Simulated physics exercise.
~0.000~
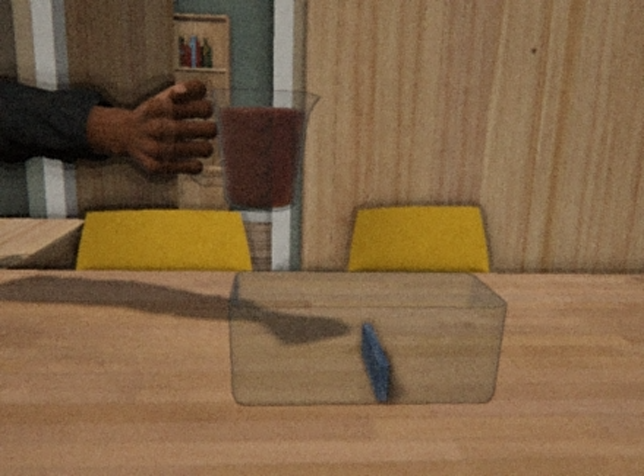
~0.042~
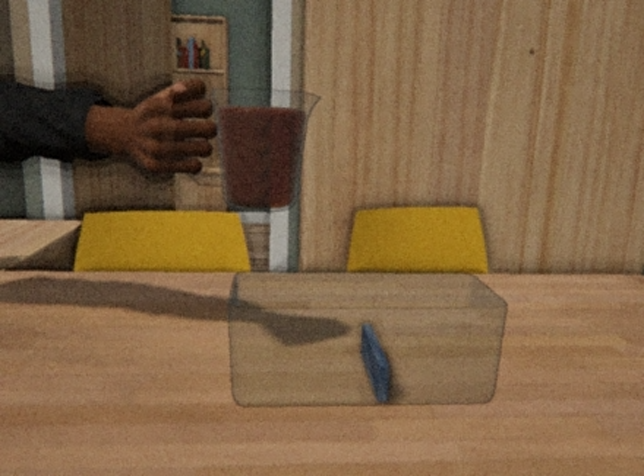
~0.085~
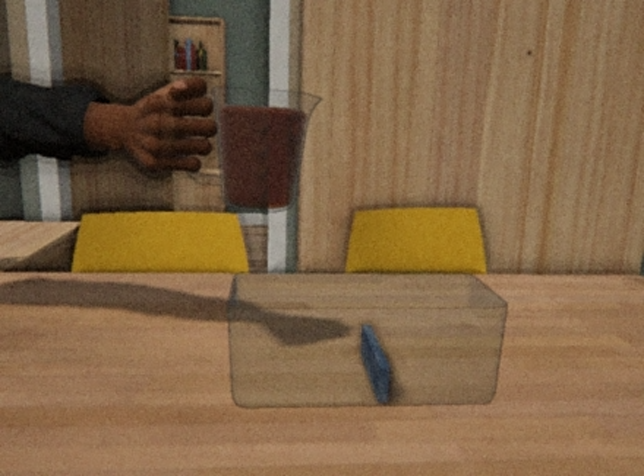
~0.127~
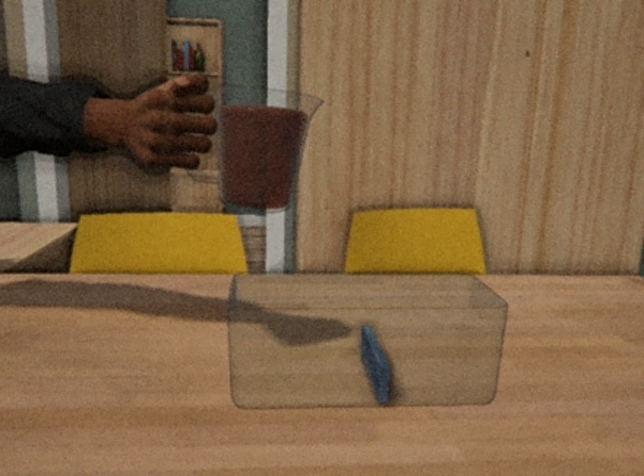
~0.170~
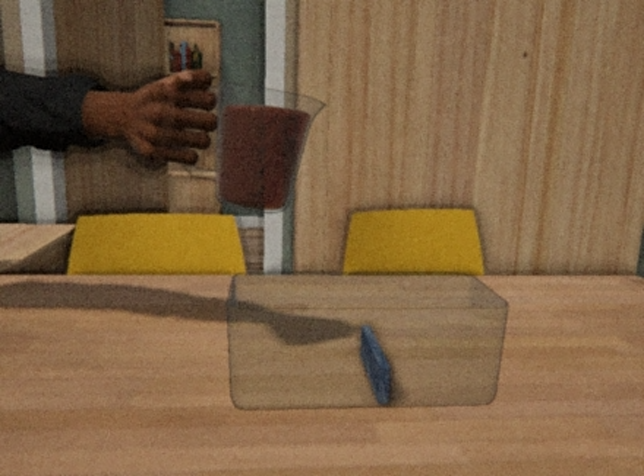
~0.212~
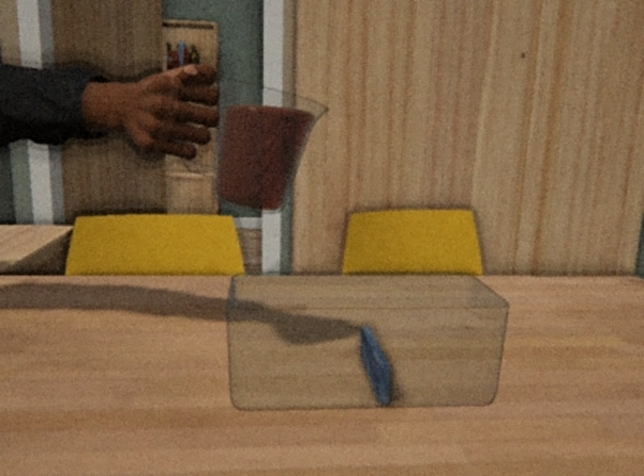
A clear jug of dark red liquid, upright at first beside an open brown hand in a dark sleeve at left, tilts slightly to the right as the hand shifts a little with it. Below, a see-through basin with a slanted blue piece inside sits on a wooden table, seen from the front at about table height. Yellow chairs and wood panelling stand behind, sliding very slightly left as the camera drifts.
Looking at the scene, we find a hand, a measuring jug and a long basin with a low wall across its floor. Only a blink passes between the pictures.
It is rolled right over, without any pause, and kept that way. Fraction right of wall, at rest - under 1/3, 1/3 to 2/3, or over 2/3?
1/3 to 2/3.
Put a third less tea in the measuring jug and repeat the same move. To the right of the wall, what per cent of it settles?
About 30 percent.
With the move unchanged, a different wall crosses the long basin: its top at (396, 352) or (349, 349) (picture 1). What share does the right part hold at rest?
Around 20 per cent for the first, around 85 per cent for the second.
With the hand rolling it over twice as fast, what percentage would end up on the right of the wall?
Share on the right: Some 25 percent.
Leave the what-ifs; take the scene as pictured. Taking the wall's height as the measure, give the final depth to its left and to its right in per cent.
Close to 30 for the left and 40 for the right.
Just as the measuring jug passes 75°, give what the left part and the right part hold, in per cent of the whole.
Near 0 in a hundred left, near 5 in a hundred right.
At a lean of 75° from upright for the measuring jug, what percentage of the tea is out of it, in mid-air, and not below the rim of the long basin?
Estimated at 20 per cent or so.
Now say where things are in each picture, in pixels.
Tilt 0°; pouring edge (321, 95); surface from (218, 109) to (307, 111); the long basin's rim runs from (233, 289) to (489, 290); the wall's top is at (375, 344), in the first frame.
Tilt 0°; pouring edge (321, 96); surface from (218, 108) to (307, 111), in the second frame.
Tilt 2°; pouring edge (322, 97); surface from (219, 107) to (307, 112), in the third frame.
Tilt 4°; pouring edge (324, 100); surface from (220, 107) to (309, 113), in the fourth frame.
Tilt 8°; pouring edge (326, 103); surface from (221, 106) to (312, 113), in the fifth frame.
Tilt 12°; pouring edge (329, 108); surface from (223, 108) to (316, 114), in the sixth frame.
A moment on, the measuring jug is tipped on its side and 74 per cent is still to pour, 0 is left of the wall and 5 right of it.
Next, the measuring jug is tipped right over and 13 per cent is still to pour, 20 is left of the wall and 47 right of it.
Then the measuring jug is tipped right over and 0 per cent is still to pour, 46 is left of the wall and 52 right of it.
Later the measuring jug is tipped right over and 0 per cent is still to pour, 47 is left of the wall and 52 right of it.
Finally, 47 per cent lies left of the wall, 52 right of it and 1 outside.
